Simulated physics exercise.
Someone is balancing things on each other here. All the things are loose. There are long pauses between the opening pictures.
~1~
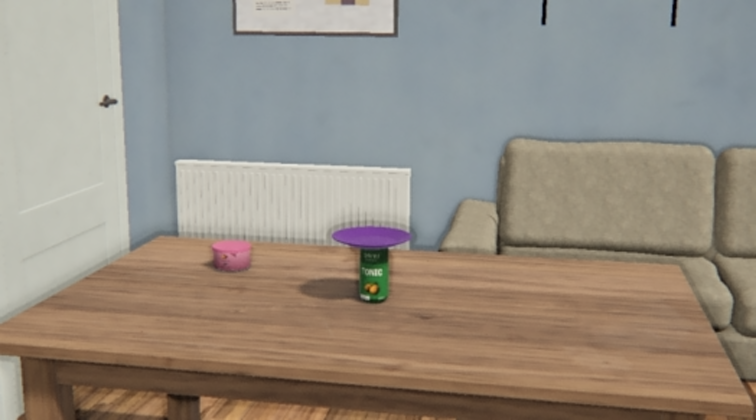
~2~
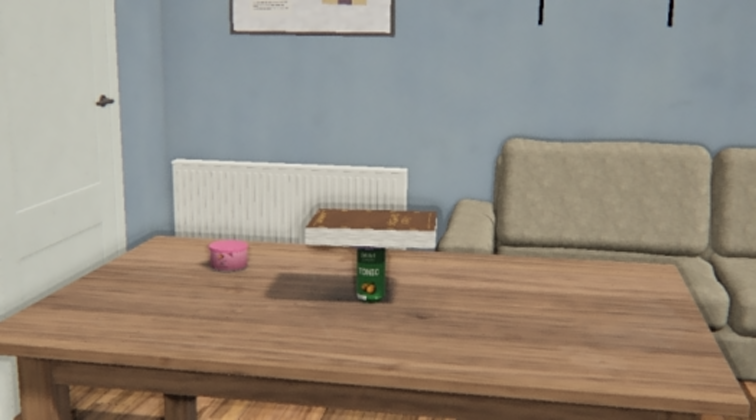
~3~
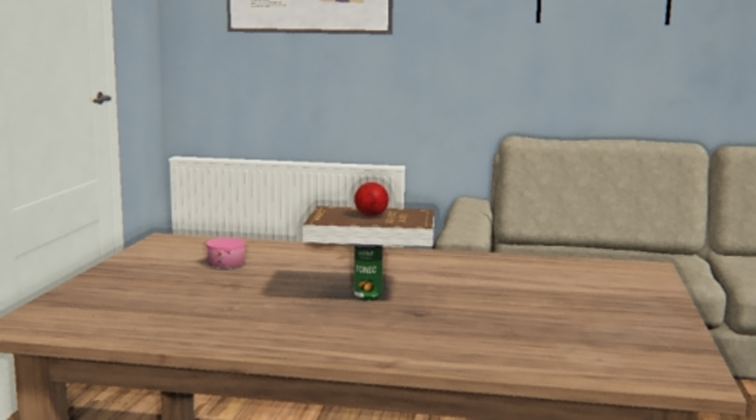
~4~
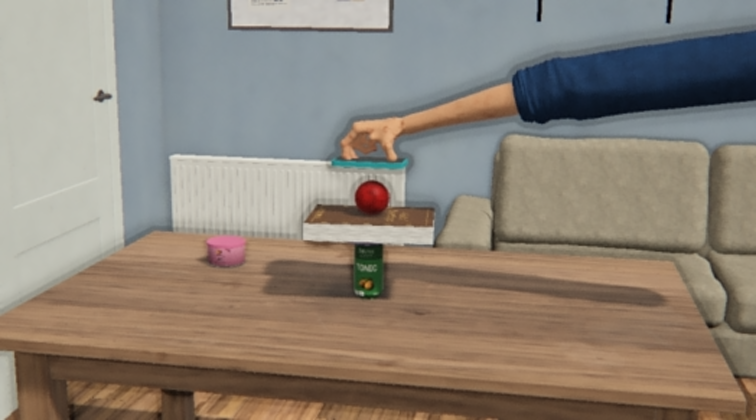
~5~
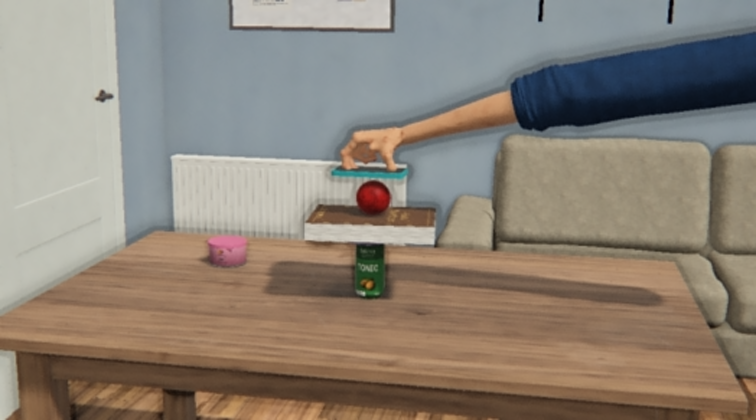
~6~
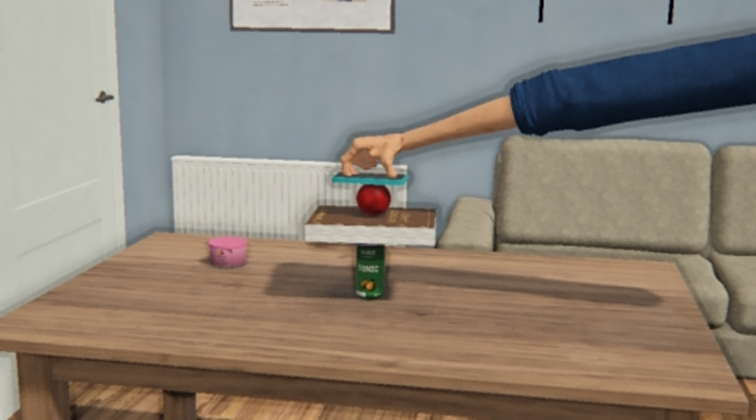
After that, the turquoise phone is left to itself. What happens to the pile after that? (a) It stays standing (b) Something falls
Something falls (b).
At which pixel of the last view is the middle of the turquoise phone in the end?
I'd say around (339, 188) in the last view.
Then, 0.40 s after the last picture, turquoise phone tipped 35° from how it was near (355, 182); red ball rolled a little.
Then, 0.50 s after the last picture, turquoise phone tipped 47° from how it was near (340, 188); red ball rolled a little.
At rest, tipped over in the pile, turquoise phone; the other 5 in place. Seen from the same camera at the end, turquoise phone near (339, 188). The pile comes apart.
